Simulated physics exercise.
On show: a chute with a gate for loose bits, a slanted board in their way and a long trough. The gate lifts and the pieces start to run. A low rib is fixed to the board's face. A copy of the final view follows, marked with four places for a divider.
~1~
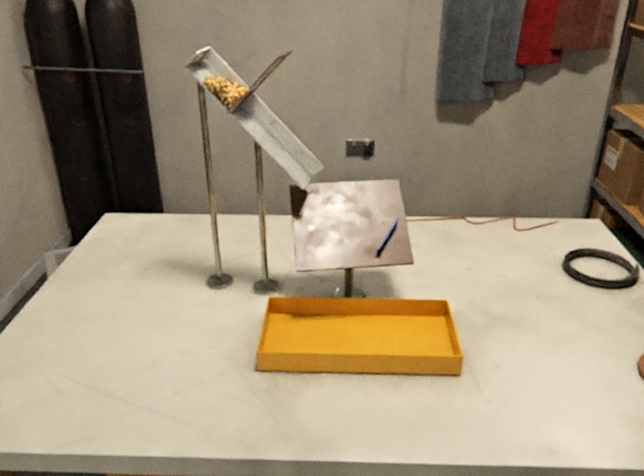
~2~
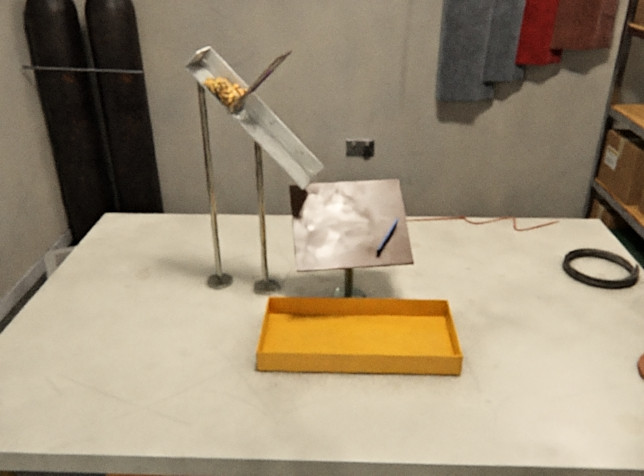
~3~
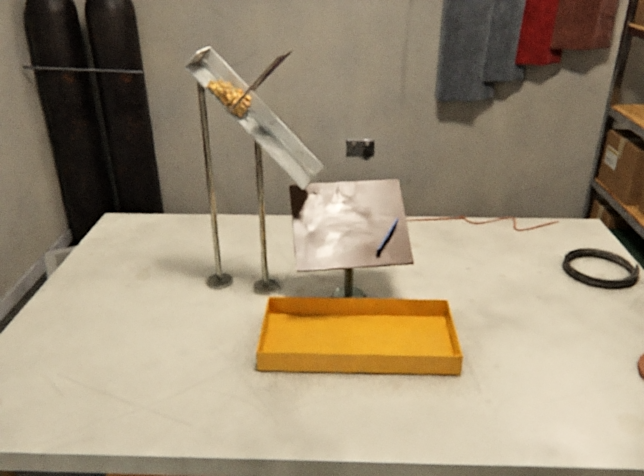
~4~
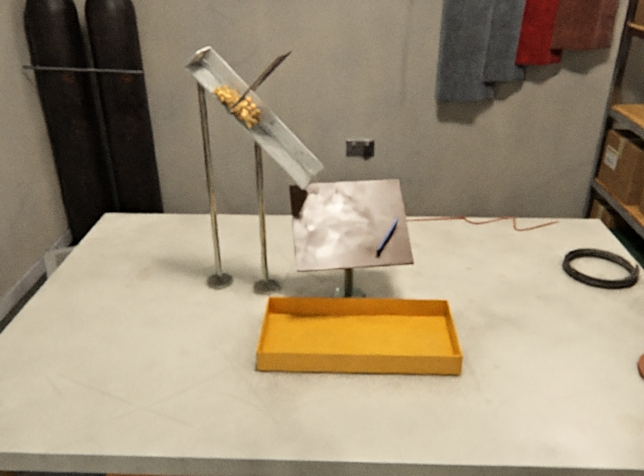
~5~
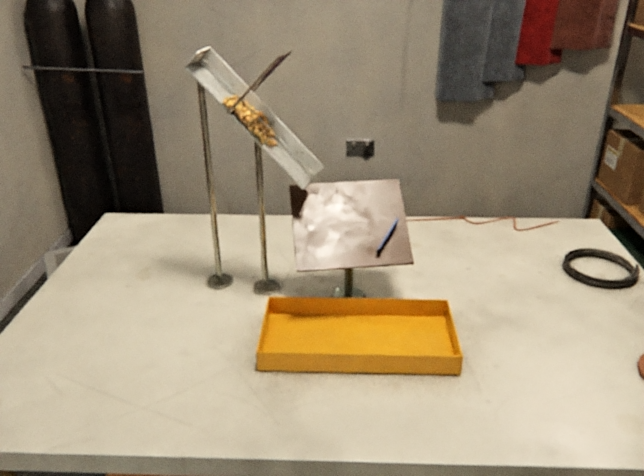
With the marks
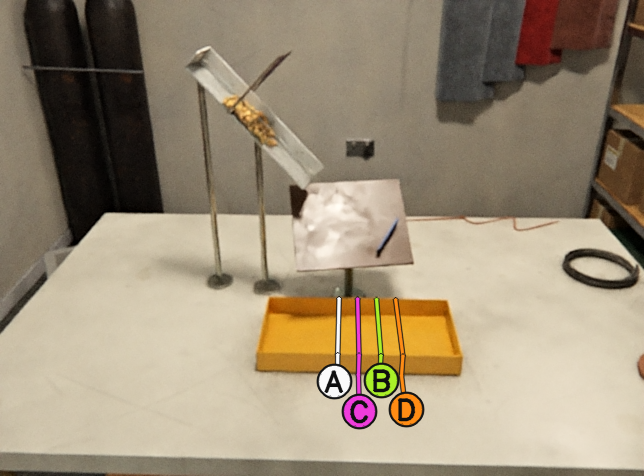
Dried chickpeas sliding down a sloping metal chute past a raised gate, above a tilted board and an empty yellow trough.
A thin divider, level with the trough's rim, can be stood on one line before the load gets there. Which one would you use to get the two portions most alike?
Use line B.
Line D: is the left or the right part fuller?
The left side.
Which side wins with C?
More lands on the right.
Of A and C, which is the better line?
Line C.
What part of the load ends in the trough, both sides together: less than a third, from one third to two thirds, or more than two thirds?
More than two thirds.
On the marked copy, line A crosses the front rim at (337, 353); line B crosses the front rim at (380, 354); line C crosses the front rim at (359, 354); line D crosses the front rim at (402, 355).
For line A, of what is caught, none at all on the left of the divider, the whole lot on the right.
For line B, of what is caught, close to half on the left of the divider, close to half on the right.
For line C, of what is caught, a small share on the left of the divider, the bulk on the right.
For line D, of what is caught, the bulk on the left of the divider, a small share on the right.
